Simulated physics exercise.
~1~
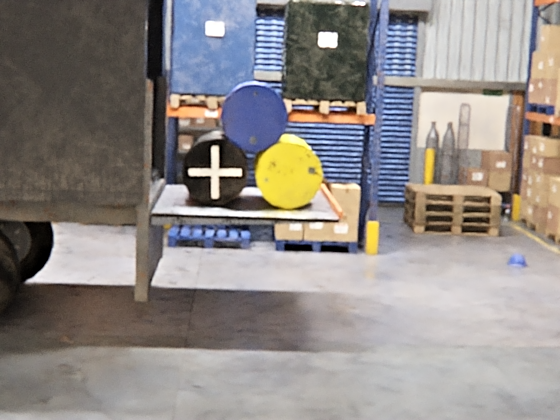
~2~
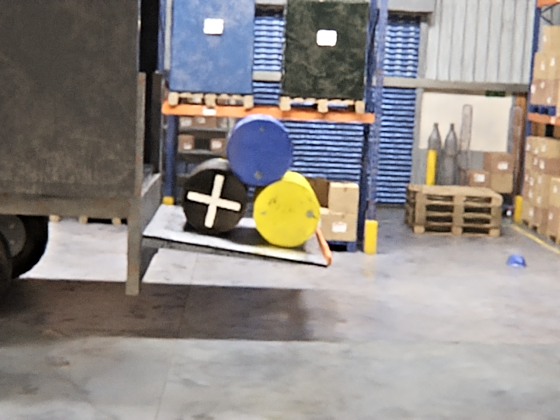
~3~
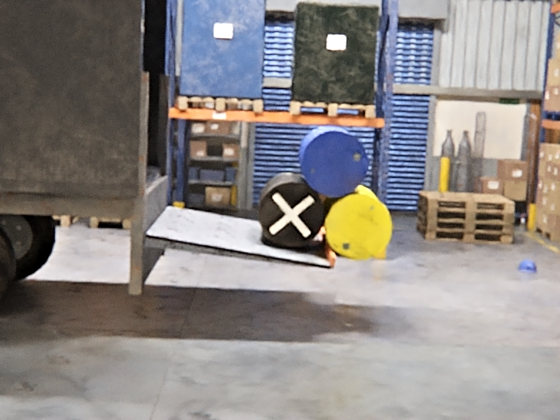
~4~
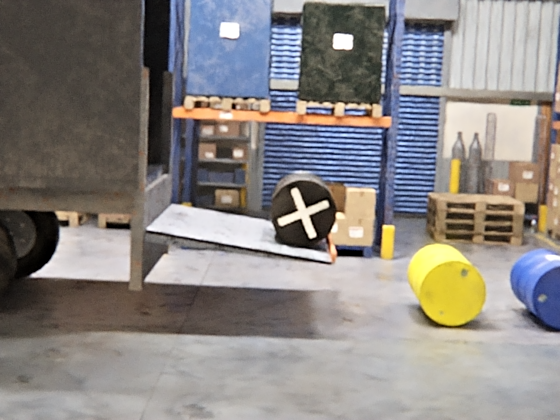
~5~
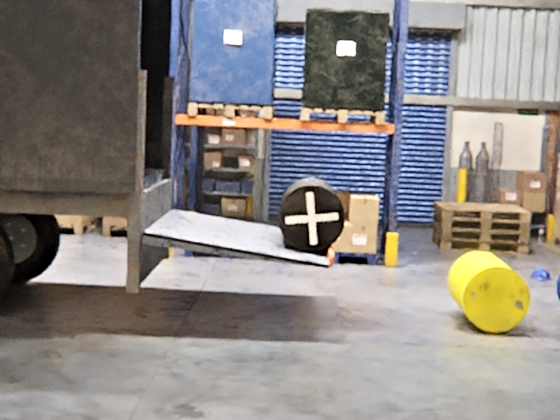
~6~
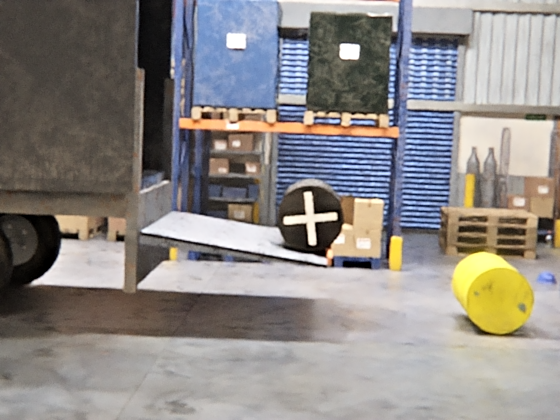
In a warehouse, a lorry's tail lift dropped and tilted with a blue drum stacked on a black and a yellow one; all rolled right, the yellow and blue went over the edge onto the floor, and the black one, marked with a white cross, stayed on.
